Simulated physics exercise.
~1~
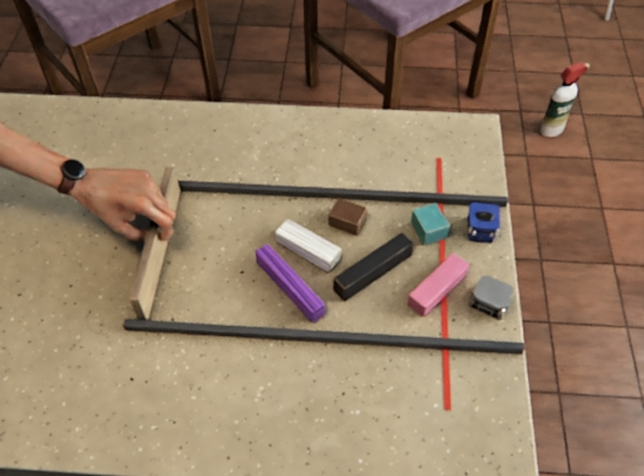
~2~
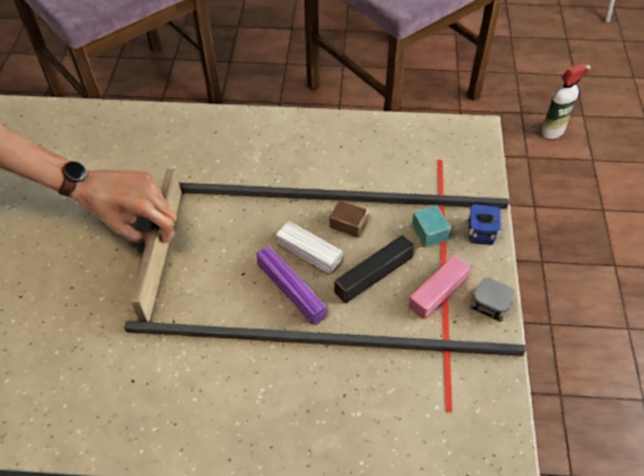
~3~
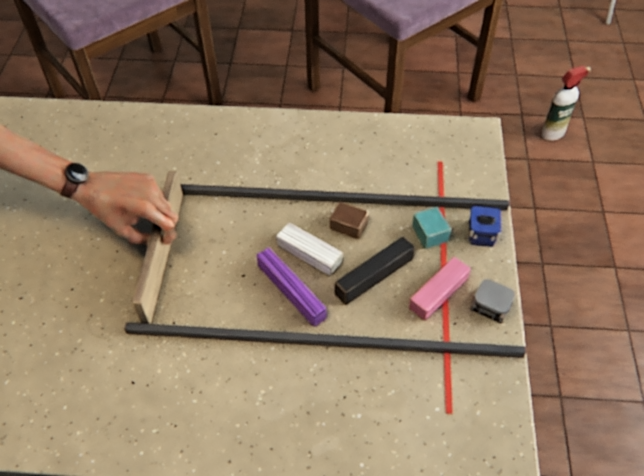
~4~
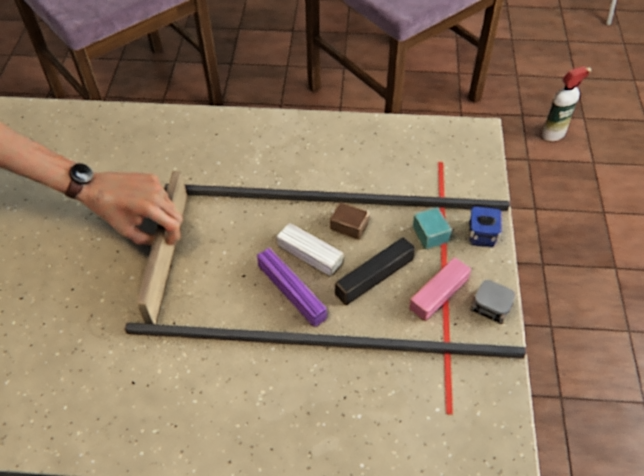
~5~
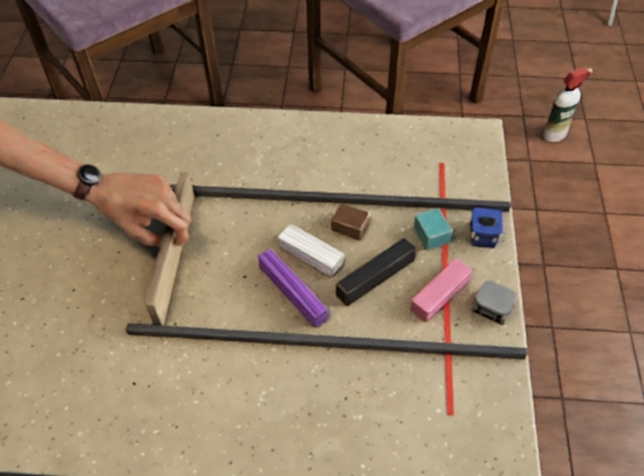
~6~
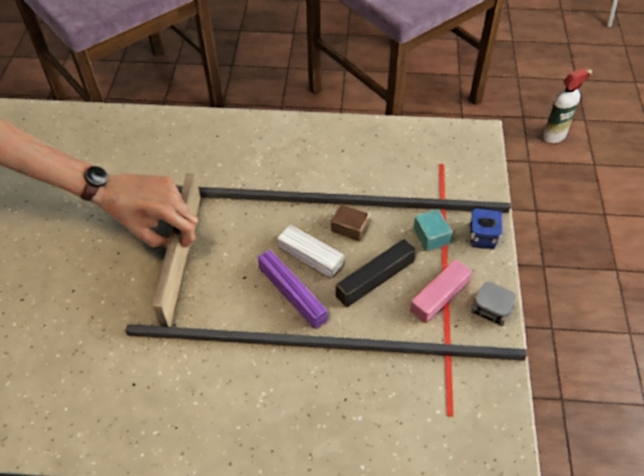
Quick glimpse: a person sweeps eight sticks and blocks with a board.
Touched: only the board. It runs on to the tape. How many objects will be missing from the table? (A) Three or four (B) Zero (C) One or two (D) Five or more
C, one or two.
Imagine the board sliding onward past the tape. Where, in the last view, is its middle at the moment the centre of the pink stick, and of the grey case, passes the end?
Approx. (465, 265) / approx. (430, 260) for the other.
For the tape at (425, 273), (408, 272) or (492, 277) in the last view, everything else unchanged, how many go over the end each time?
Counts per try: 0; 0; 5.
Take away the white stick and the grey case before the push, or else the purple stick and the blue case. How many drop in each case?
I'd say 1 the first time and 0 the second time.
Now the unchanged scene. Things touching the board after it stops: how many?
3 in contact.
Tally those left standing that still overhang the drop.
I get 2.
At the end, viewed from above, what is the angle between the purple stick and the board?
About 0 degrees.
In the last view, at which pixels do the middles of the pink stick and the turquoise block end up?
They finish at roughly (509, 309) and (490, 236) respectively.
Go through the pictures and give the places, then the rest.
In the first frame, grey case (492, 297); blue case (483, 223); pink stick (439, 284); board (157, 241); tape (443, 268).
In the second frame, blue case (484, 225); turquoise block (431, 226).
In the third frame, pink stick (440, 288); board (160, 244).
In the fourth frame, grey case (493, 302); black stick (375, 270).
In the fifth frame, blue case (486, 228); purple stick (292, 287).
In the sixth frame, grey case (494, 304); blue case (485, 229); pink stick (441, 291); board (179, 247); tape (445, 274).
Early on, none off yet; grey case at rest near (494, 304); blue case at rest near (485, 229); pink stick at rest near (441, 291).
A while later, none off yet; grey case moving near (502, 307); blue case at rest near (485, 229); pink stick travelled a little near (471, 299).
Finally, the number that fall off is one or two; lost, blue case and grey case.
